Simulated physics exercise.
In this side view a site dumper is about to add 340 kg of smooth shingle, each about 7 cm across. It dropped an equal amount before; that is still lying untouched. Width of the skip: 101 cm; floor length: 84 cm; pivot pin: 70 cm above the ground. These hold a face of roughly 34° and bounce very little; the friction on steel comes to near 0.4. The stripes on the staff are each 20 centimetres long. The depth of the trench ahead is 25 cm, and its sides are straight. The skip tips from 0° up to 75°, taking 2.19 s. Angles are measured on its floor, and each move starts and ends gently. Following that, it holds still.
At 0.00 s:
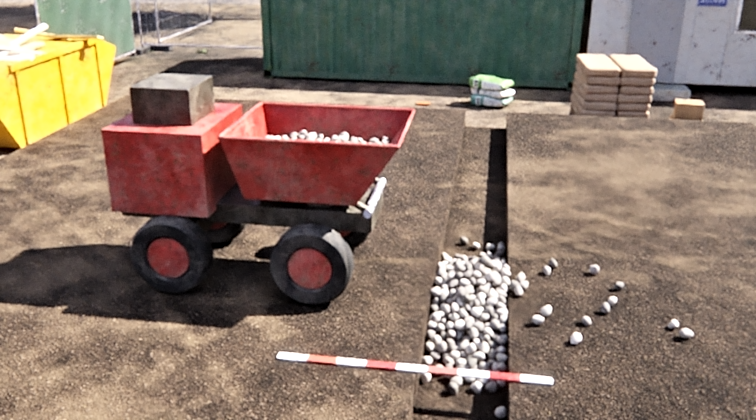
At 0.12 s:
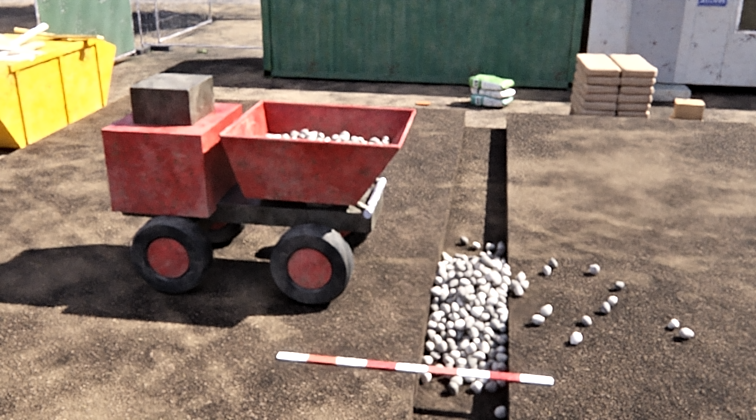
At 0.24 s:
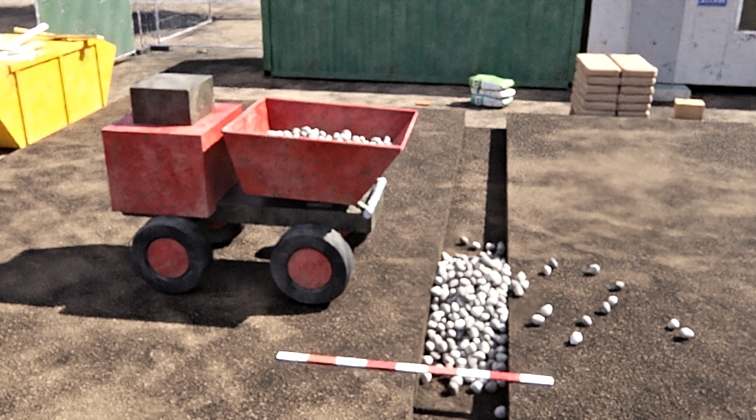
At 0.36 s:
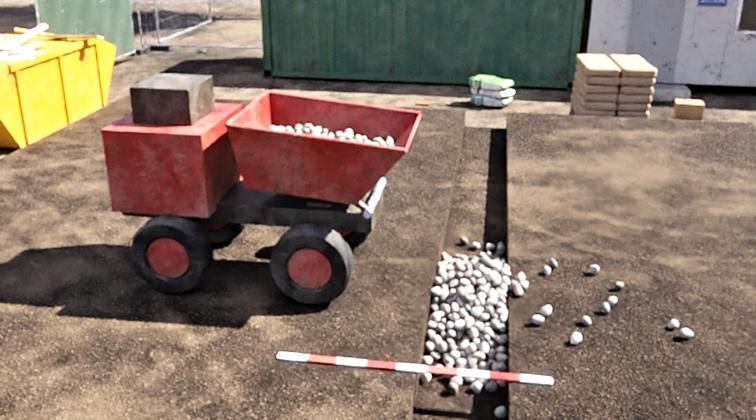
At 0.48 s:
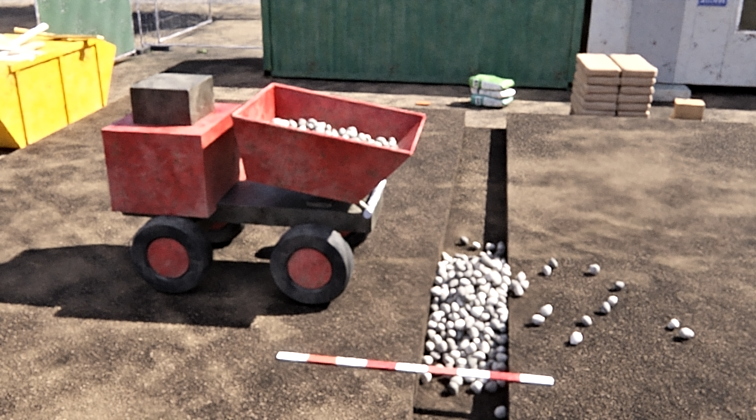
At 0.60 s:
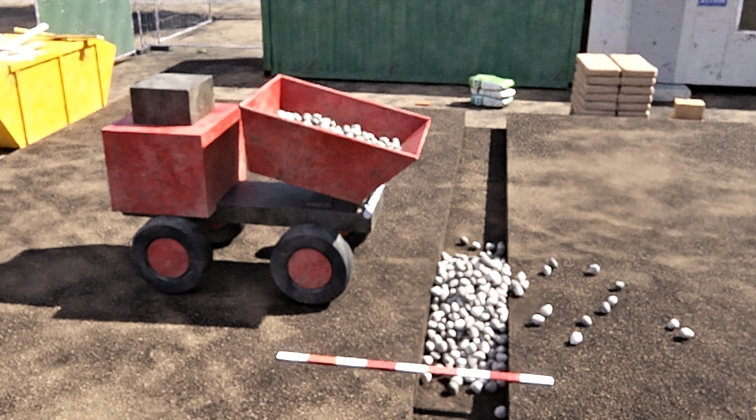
Red dumper skip loaded with pale rounded stones slowly tilting up toward the right, beside a stone-filled stretch of trench.
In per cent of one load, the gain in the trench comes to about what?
About 49 out of 100.
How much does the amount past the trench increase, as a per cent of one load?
I'd say some 50 per cent of a load.
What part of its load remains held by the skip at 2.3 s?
50 % still inside.
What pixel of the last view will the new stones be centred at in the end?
Around (510, 282) in the last picture.
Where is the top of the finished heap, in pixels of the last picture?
I'd put the top near (505, 267).
After 1.6 s the floor is at 63°; in per cent of one load, 100 in the skip, 97 in the trench, 3 past the trench; the foremost stones are at (618, 309).
After 2.3 s the floor is at 75°; in per cent of one load, 48 in the skip, 130 in the trench, 23 past the trench; the foremost stones are at (622, 299).
After 2.6 s the floor is at 75°; in per cent of one load, 21 in the skip, 138 in the trench, 41 past the trench; the foremost stones are at (650, 303).
After 5.2 s the floor is at 75°; in per cent of one load, 0 in the skip, 146 in the trench, 54 past the trench; the foremost stones are at (700, 315). Net gain in the trench, 49.
